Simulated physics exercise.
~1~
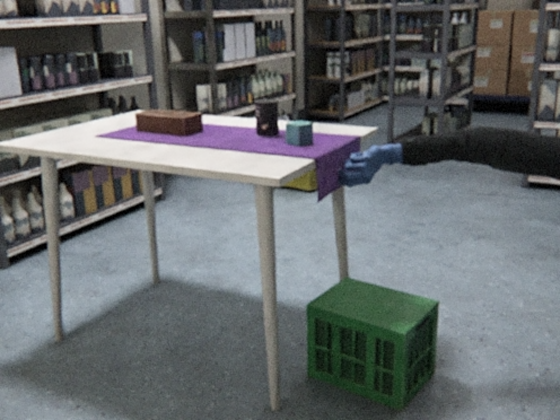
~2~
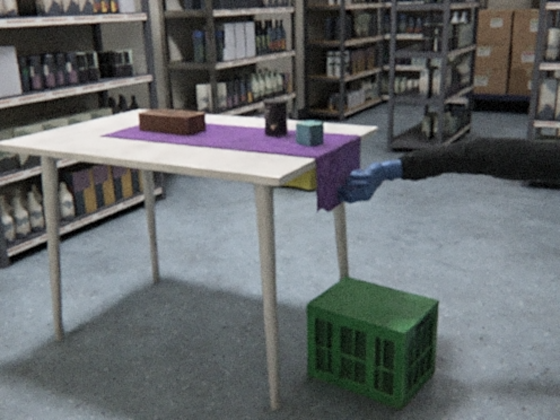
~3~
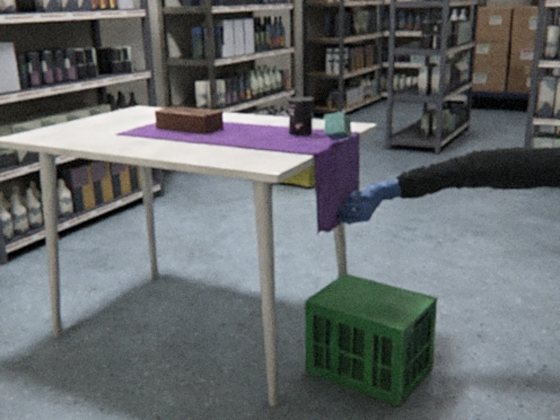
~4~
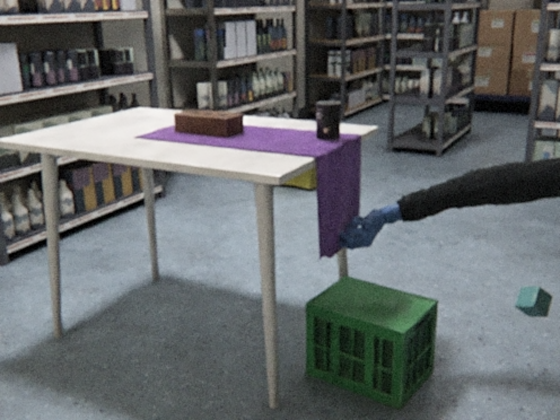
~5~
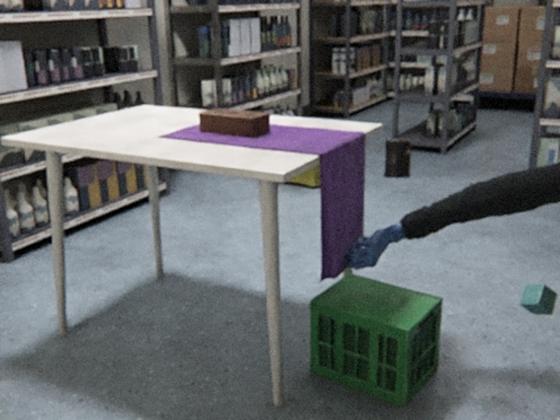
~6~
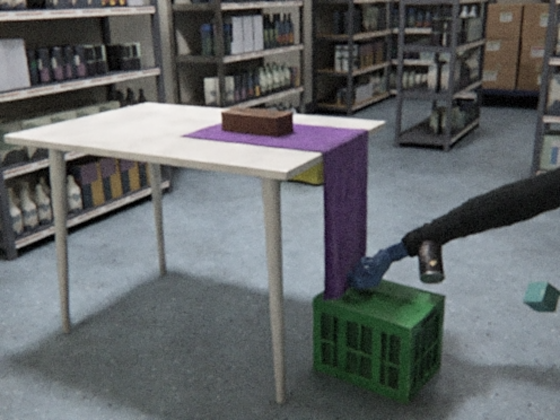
A gloved hand pulls a purple runner down to a green crate, spilling two objects.
